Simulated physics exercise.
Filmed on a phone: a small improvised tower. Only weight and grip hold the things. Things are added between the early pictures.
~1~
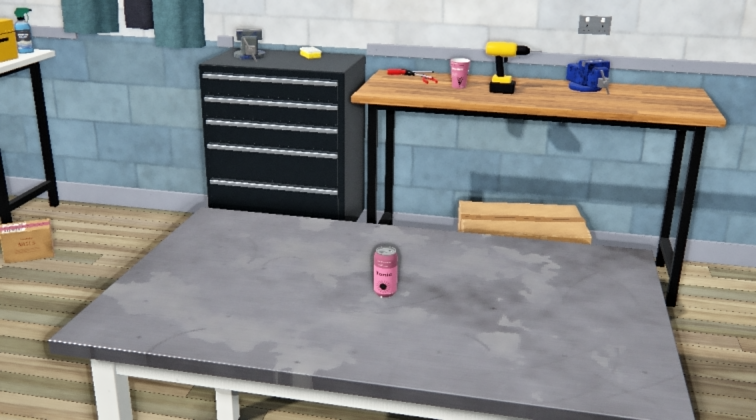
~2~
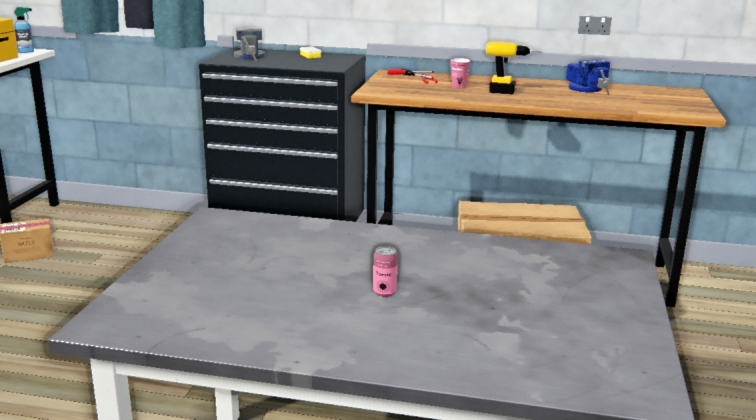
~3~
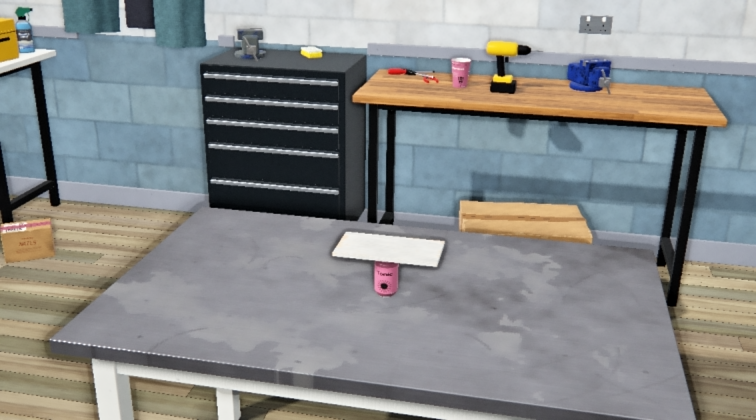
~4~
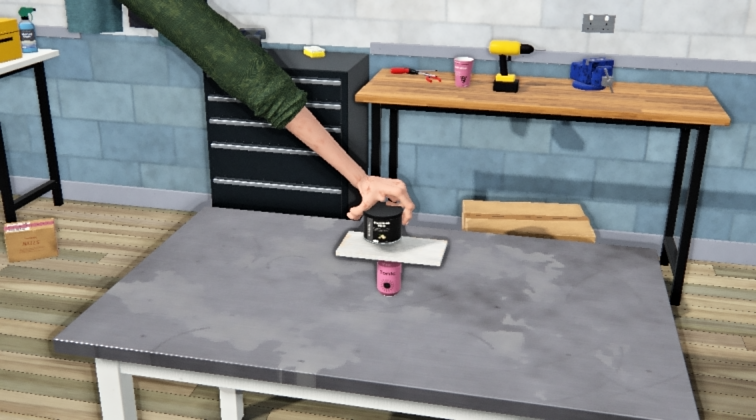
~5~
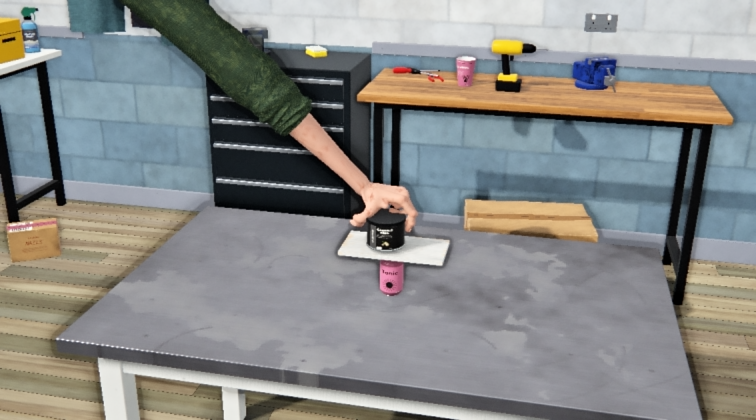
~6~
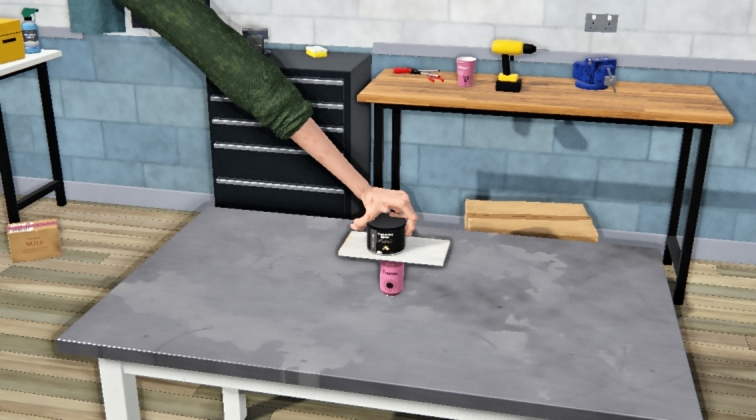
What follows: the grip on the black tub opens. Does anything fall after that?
Outcome: The stack holds.
Then, 0.50 s after the last picture, nothing has stirred.
Then, 1.10 s after the last picture, black tub resting near (386, 235).
At rest, all 3 in place. Seen from the same camera at the end, black tub near (386, 235). The stack stays up.
